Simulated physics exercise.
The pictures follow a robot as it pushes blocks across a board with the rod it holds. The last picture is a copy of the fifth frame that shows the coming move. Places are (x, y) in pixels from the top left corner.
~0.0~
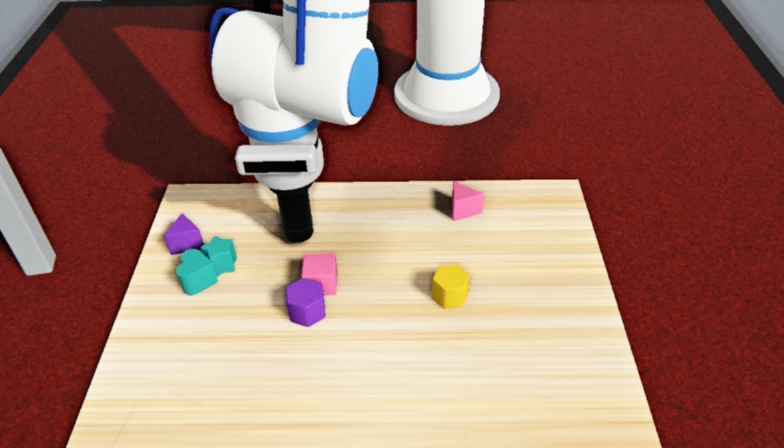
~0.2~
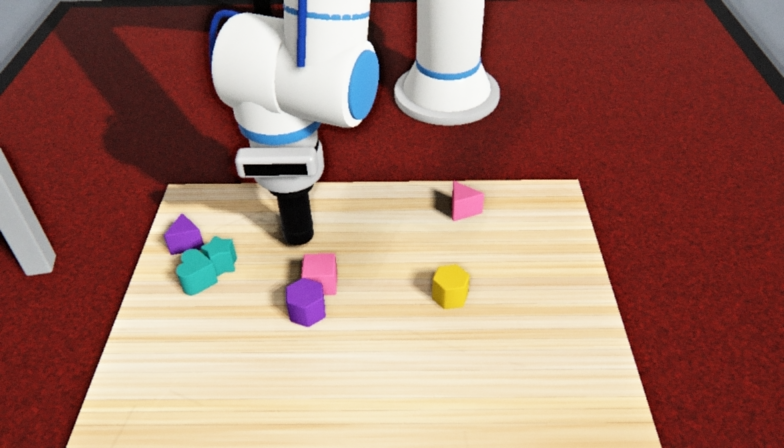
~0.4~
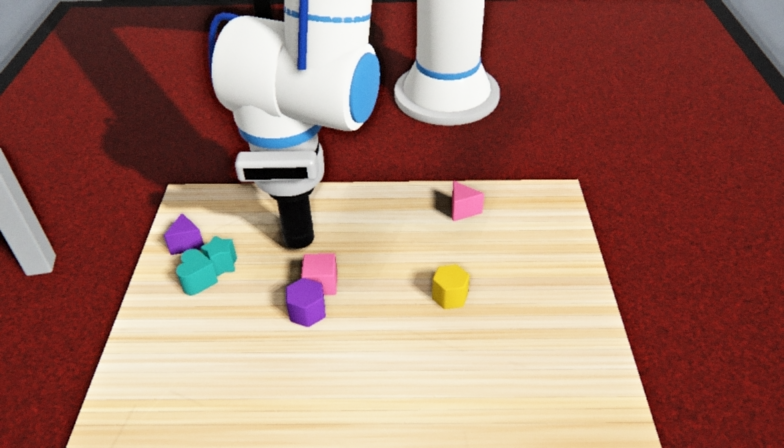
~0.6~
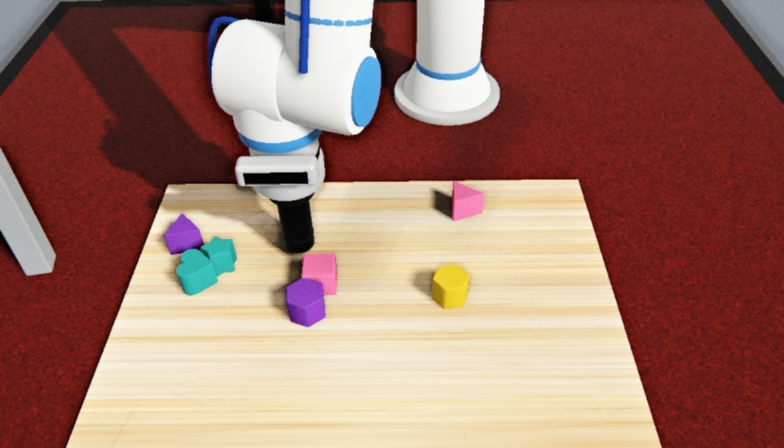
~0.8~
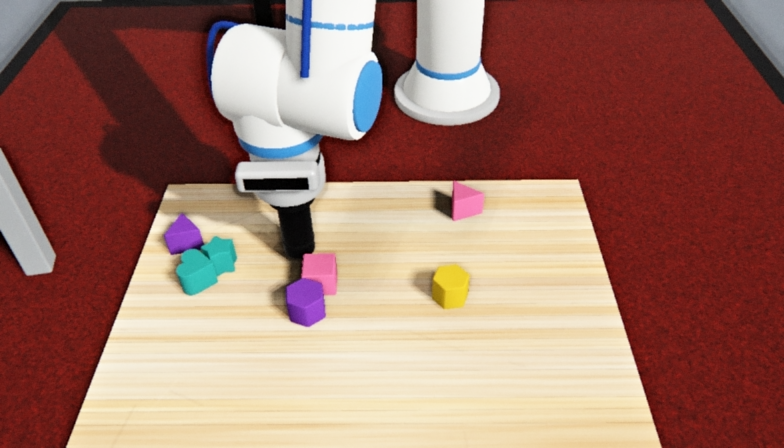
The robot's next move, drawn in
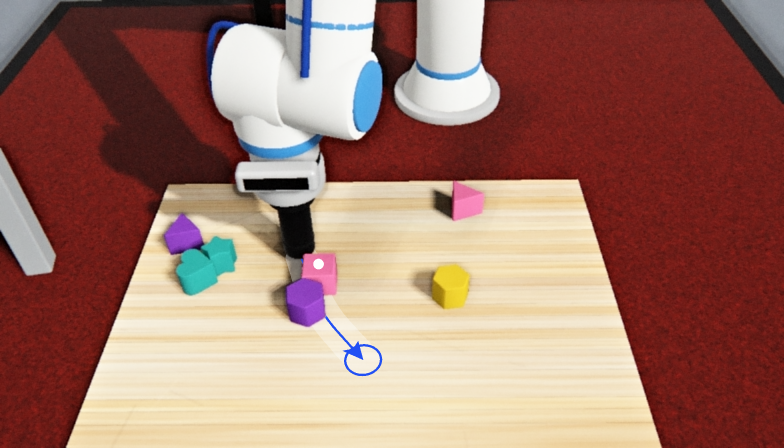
A white robot arm with blue bands holds a black rod upright over a pale wooden board on a red floor, seen from above and in front. Purple and turquoise blocks lie at left, a pink block touches a purple hexagonal one near the middle, and yellow and pink blocks sit farther right. The arm edges the rod slightly toward the viewer, while the blocks and camera stay still.
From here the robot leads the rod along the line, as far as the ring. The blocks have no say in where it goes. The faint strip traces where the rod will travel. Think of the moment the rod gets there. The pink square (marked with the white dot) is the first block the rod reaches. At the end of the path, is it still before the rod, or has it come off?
I'd say it has come free.
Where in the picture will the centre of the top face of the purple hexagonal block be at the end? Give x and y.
It will likely be found at (308, 338).
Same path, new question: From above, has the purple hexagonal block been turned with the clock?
Answer: Yes.
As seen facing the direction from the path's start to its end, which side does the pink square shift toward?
So, looking from the first point of the path to the last, the pink square moves leftwards.
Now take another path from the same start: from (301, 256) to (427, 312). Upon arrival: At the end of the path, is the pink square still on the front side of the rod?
Going by the path, no.
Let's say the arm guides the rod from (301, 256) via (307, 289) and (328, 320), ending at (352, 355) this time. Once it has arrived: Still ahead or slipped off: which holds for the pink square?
Fallen away.
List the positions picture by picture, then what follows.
The first picture shows rod's lower end at (299, 233); turquoise star-shaped block at (217, 246); purple hexagonal block at (304, 292); pink square at (319, 264).
The second picture shows rod at (299, 236); blocks still.
The third picture shows rod at (299, 239); blocks still.
The fourth picture shows rod at (300, 244); blocks still.
The fifth picture shows rod at (300, 249); turquoise star-shaped block at (217, 246); purple hexagonal block at (304, 292); pink square at (319, 264).
Drawn move, from (301, 256) over (320, 308) to (363, 360); the dot is on the pink square.
What follows on the original path. One third of the way, rod at (312, 284); purple hexagonal block at (307, 305), turned 35° clockwise; pink square at (339, 283), turned 50° anticlockwise.
Two thirds of the way, rod at (332, 319); purple hexagonal block at (307, 333), turned 85° clockwise; pink square at (365, 298), turned 115° anticlockwise.
At the end, rod at (363, 353); turquoise star-shaped block still; purple hexagonal block at (308, 338), turned 105° clockwise; pink square at (367, 298), turned 125° anticlockwise.
